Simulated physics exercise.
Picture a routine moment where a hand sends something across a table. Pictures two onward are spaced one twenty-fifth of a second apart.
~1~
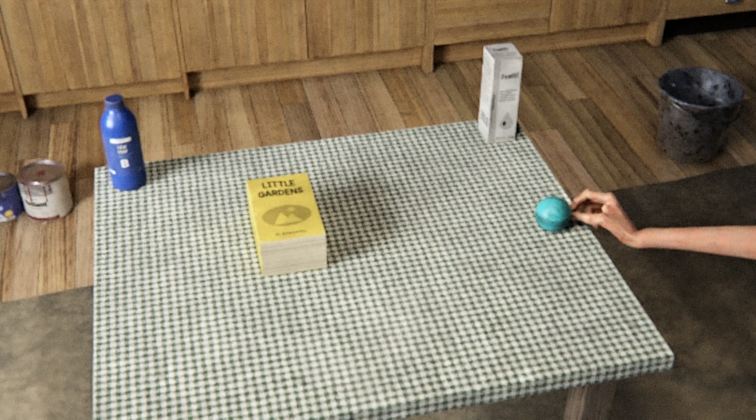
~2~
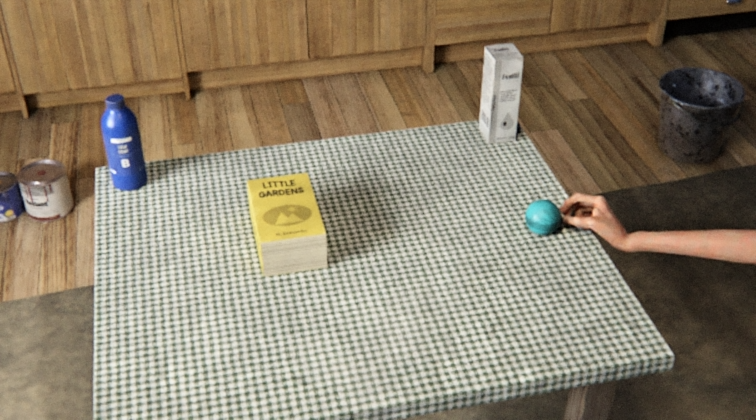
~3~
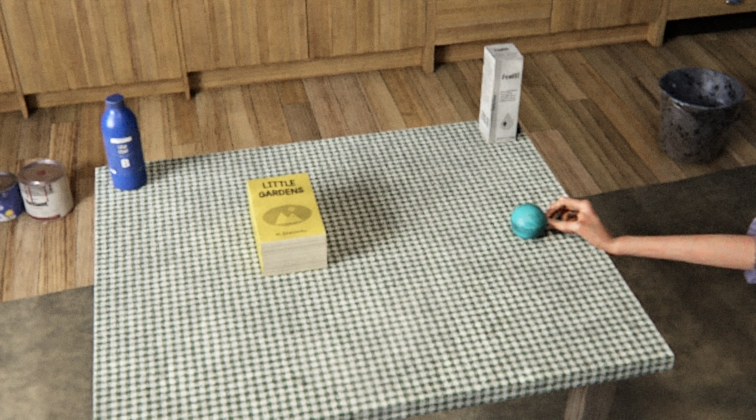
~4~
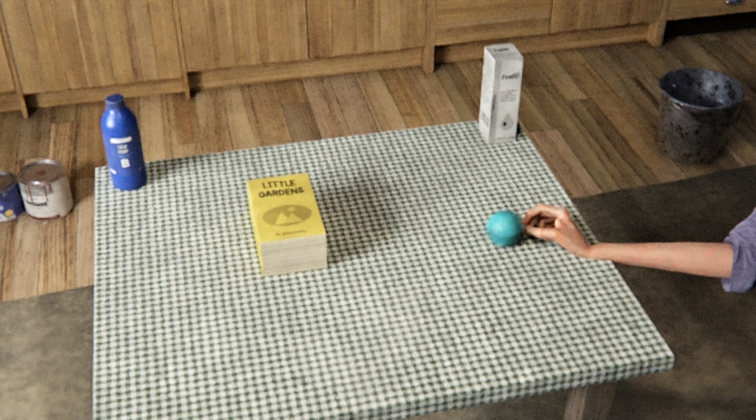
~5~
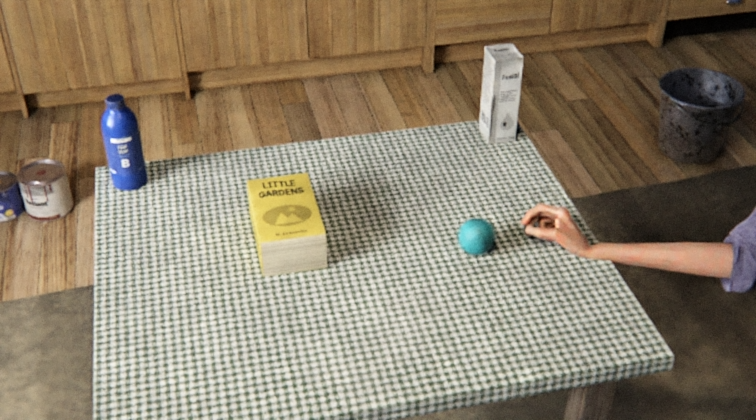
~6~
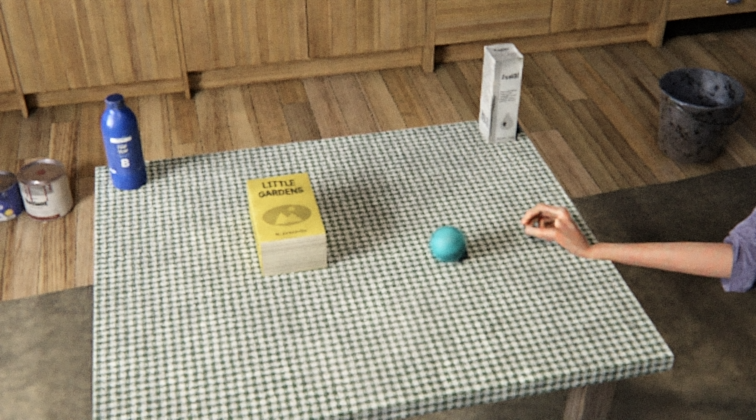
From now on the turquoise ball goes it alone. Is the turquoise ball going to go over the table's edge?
It leaves the top.
Then, 0.20 s on from there, turquoise ball shifted well along near (306, 285).
Then, 0.50 s on from there, turquoise ball shifted well along near (92, 346).
Then, 0.70 s on from there, turquoise ball now off the table.
Then, 1.00 s on from there, things are still on the move.
In the end, off the table, turquoise ball.
